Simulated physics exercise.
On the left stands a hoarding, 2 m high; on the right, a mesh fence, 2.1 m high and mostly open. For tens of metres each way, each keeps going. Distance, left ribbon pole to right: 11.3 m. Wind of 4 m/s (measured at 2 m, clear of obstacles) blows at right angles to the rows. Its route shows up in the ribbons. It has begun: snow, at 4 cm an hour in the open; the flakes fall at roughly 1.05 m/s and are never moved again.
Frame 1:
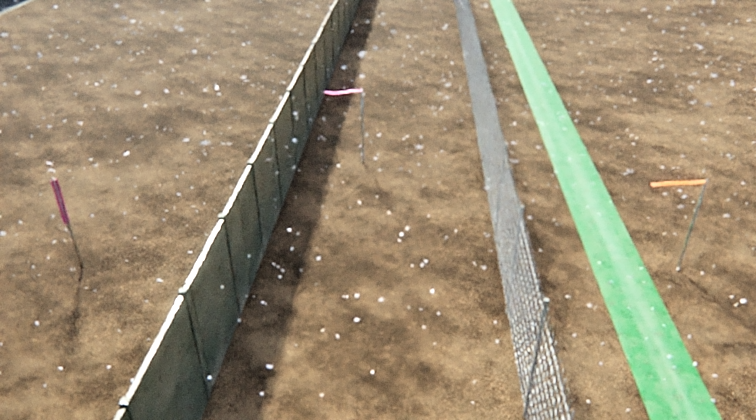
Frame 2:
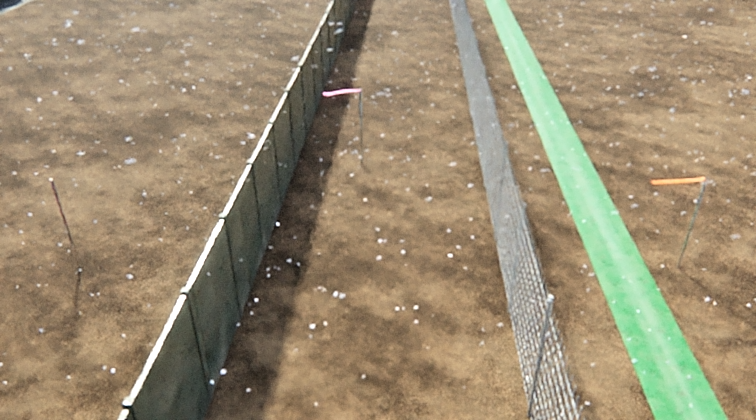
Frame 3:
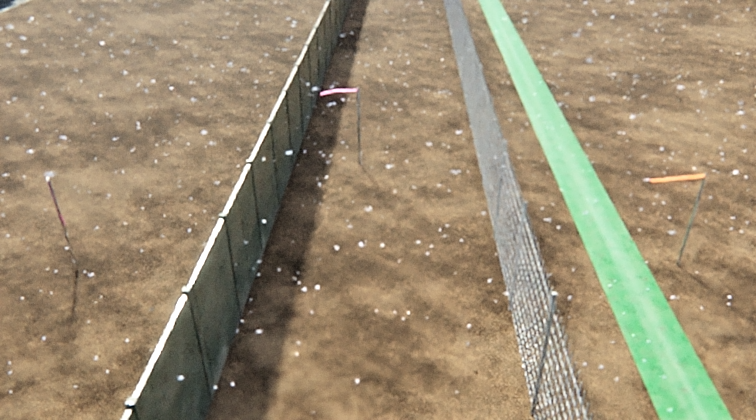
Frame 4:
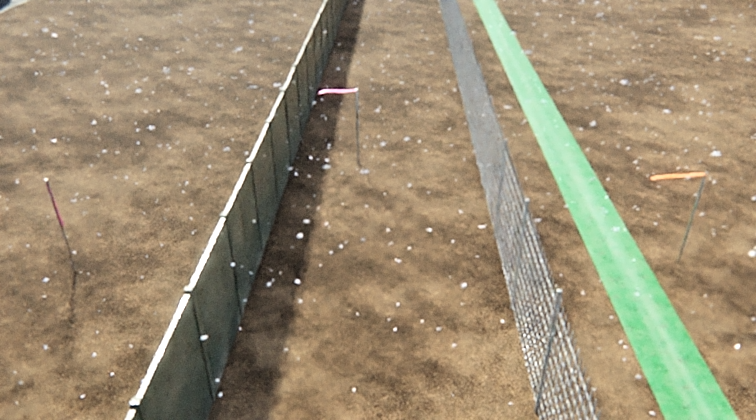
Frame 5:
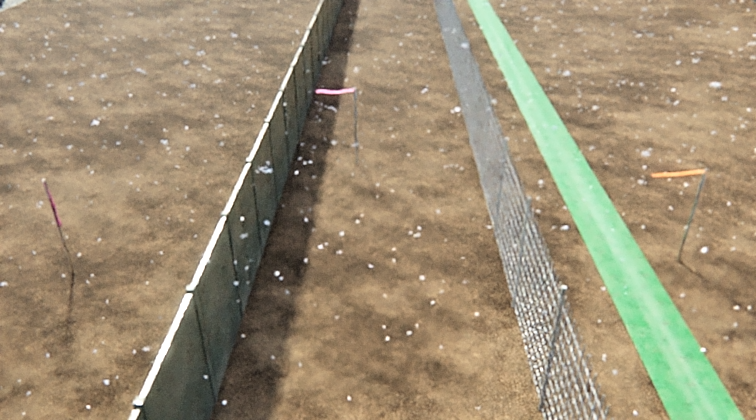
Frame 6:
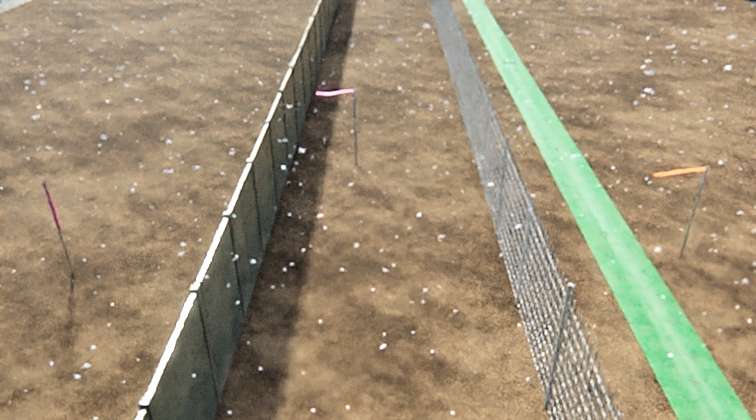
White flecks drifting above bare brown ground as ribbons flutter on thin poles beside a hoarding, mesh fence and green strip.
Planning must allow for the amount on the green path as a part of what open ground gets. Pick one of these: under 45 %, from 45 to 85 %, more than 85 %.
I would pick more than 85 %.
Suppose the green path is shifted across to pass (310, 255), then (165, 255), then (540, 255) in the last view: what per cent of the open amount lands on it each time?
In order: Close to 100 %, close to 80 %, close to 100 %.
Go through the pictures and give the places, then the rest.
The left ribbon ends at (67, 223), hanging almost straight, in the first frame.
The right ribbon ends at (652, 183), leaning 85 degrees to the left and the green one passes (618, 263), in the second frame.
The inner ribbon ends at (321, 94), leaning 85 degrees to the left, above the rows the flakes slant 85 degrees from upright, towards the left and the top of the hoarding crosses (267, 127), in the third frame.
The left ribbon ends at (64, 226), hanging almost straight and the green one passes (584, 194), in the fourth frame.
The right ribbon ends at (652, 175), leaning 85 degrees to the left and above the rows the flakes slant 85 degrees from upright, towards the left, in the fifth frame.
The inner ribbon ends at (317, 93), leaning 85 degrees to the left and the top of the mesh fence crosses (500, 122), in the sixth frame.
In 10 minutes the green path collects 7 mm against 7 mm in the open.
In 30 minutes the green path collects 20 mm against 20 mm in the open.
In 60 minutes the green path collects 40 mm against 40 mm in the open, so the green path has 101 % of the open amount; the left half of it has 97 %, the right half 105 %.
